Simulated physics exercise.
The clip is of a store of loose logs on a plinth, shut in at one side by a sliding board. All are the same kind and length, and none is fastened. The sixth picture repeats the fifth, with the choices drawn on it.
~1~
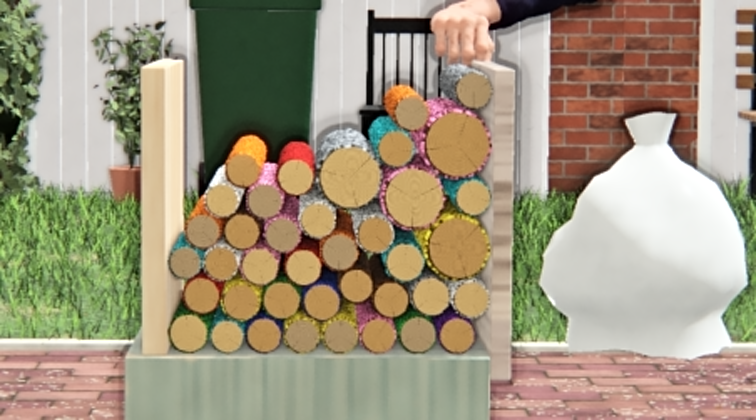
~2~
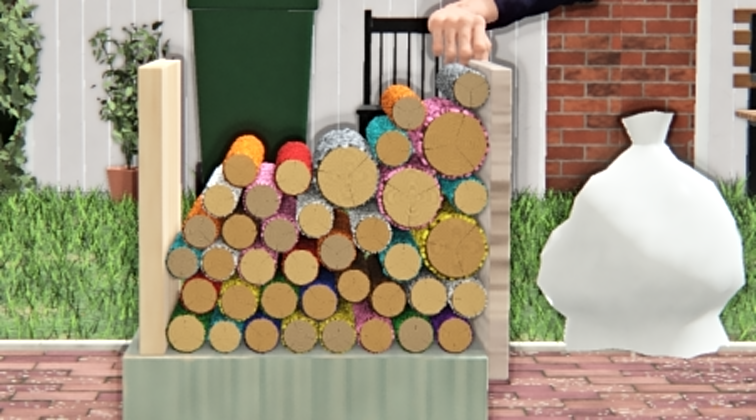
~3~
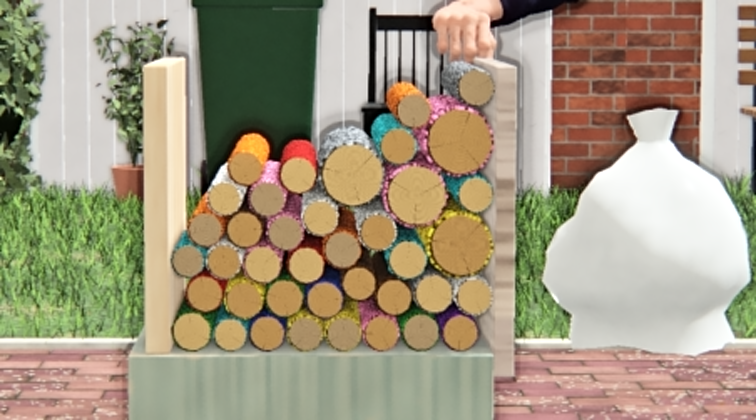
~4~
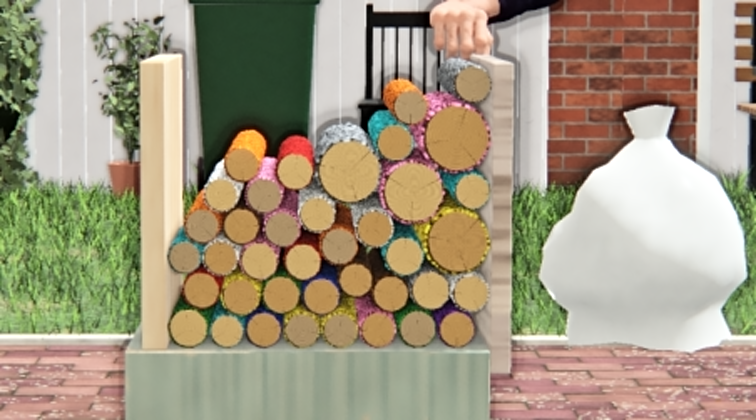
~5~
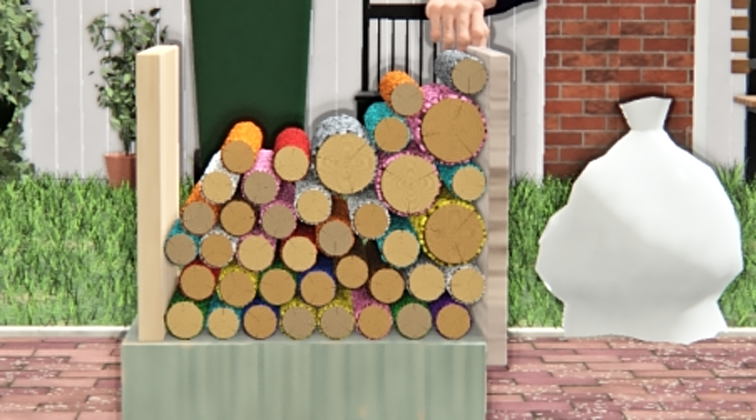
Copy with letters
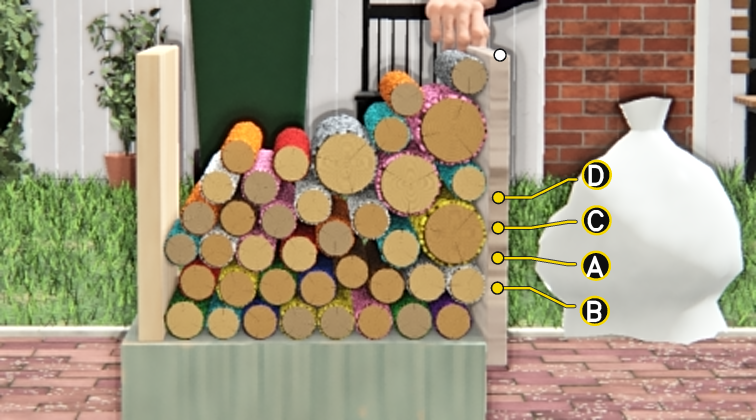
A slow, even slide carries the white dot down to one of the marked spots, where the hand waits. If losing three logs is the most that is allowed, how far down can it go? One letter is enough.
Down to D.
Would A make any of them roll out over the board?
Yes, at A.
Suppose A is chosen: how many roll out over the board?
It comes to four.
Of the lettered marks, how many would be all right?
The number is one.
On the marked copy, A at (498, 258); B at (497, 288); C at (498, 228); D at (498, 197); the white dot at (500, 55).
Following D. Soon after the start, top of the board (489, 121).
Later, top of the board (488, 195).
In the end, top of the board (488, 196), one out over the board.
As for the rest, A four out over the board; B more than three out over the board; C four out over the board.
